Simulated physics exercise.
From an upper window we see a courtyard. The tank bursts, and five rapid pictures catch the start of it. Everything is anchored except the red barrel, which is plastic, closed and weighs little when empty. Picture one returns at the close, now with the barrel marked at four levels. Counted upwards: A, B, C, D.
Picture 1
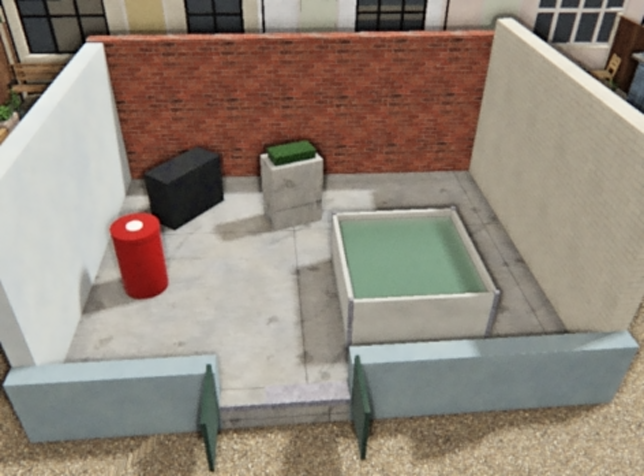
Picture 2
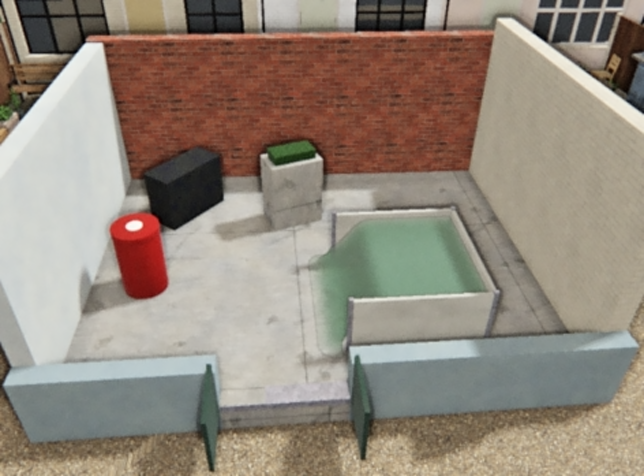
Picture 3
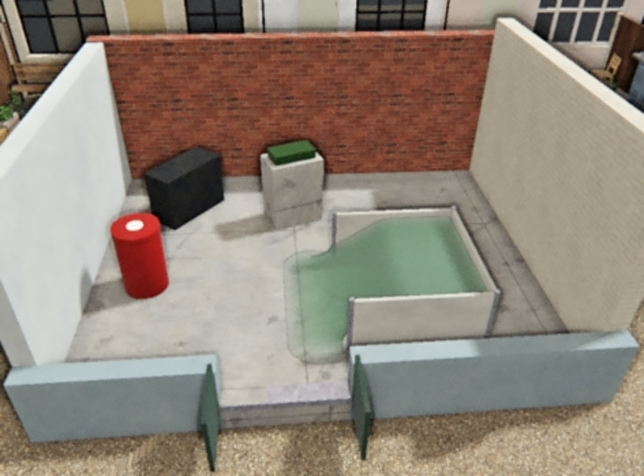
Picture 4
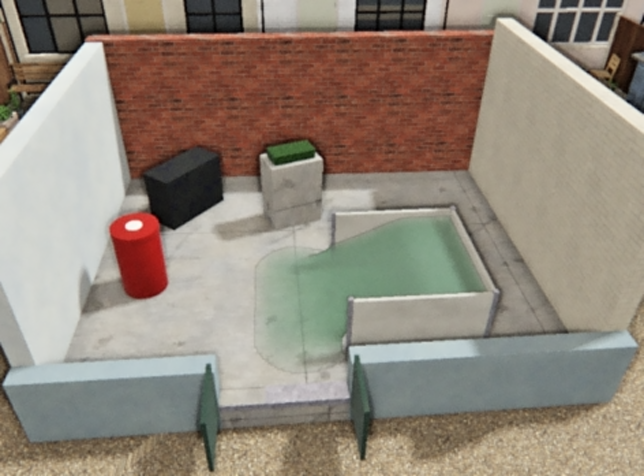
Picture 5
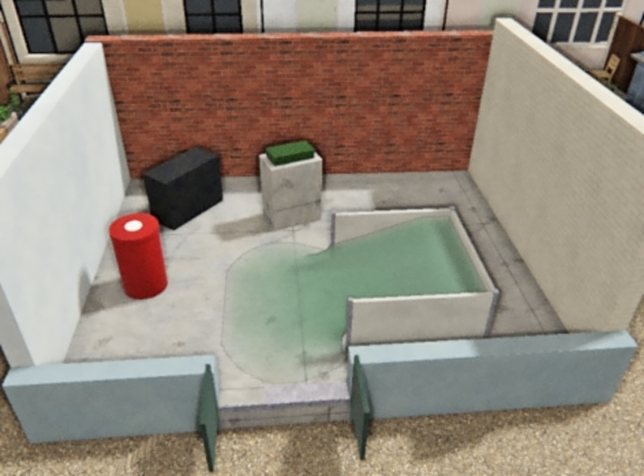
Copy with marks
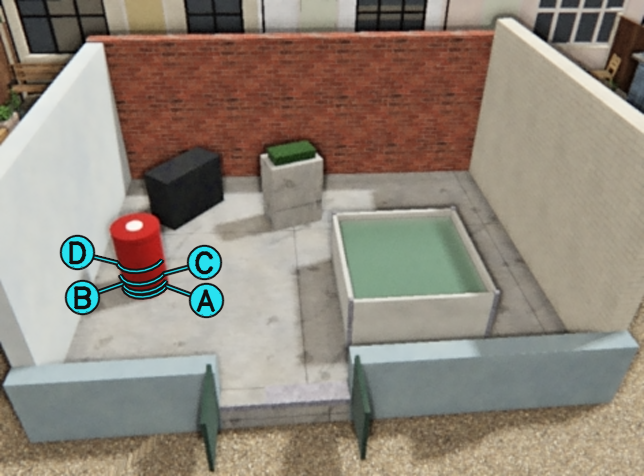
Green water pours from the open left side of a tank and spreads left across the courtyard.
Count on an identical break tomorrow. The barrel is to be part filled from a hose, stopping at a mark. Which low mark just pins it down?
Choose D.
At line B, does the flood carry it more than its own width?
Yes, it does.
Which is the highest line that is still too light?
C it is.
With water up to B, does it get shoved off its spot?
Yes, it does.
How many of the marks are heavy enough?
One of the four.
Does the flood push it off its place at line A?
Yes.
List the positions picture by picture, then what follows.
Lid of the red barrel at (134, 226); tank full, its middle at (407, 255); open gate at (283, 354).
Water covers 3 % of the ground and is seen nearest the barrel at (320, 278).
Water covers 5 % of the ground and is seen nearest the barrel at (291, 281).
Water covers 9 % of the ground and is seen nearest the barrel at (262, 282).
Lid of the red barrel at (133, 226); water covers 13 % of the ground and is seen nearest the barrel at (232, 284).
On the marked copy, A at (142, 296); B at (141, 292); C at (139, 284); D at (136, 271); from the bottom up A, B, C, D.
With A, it is pushed about 6 times its own width away.
With B, it is pushed about 3 times its own width away.
With C, it is pushed about its own width away.
With D, it does not move.
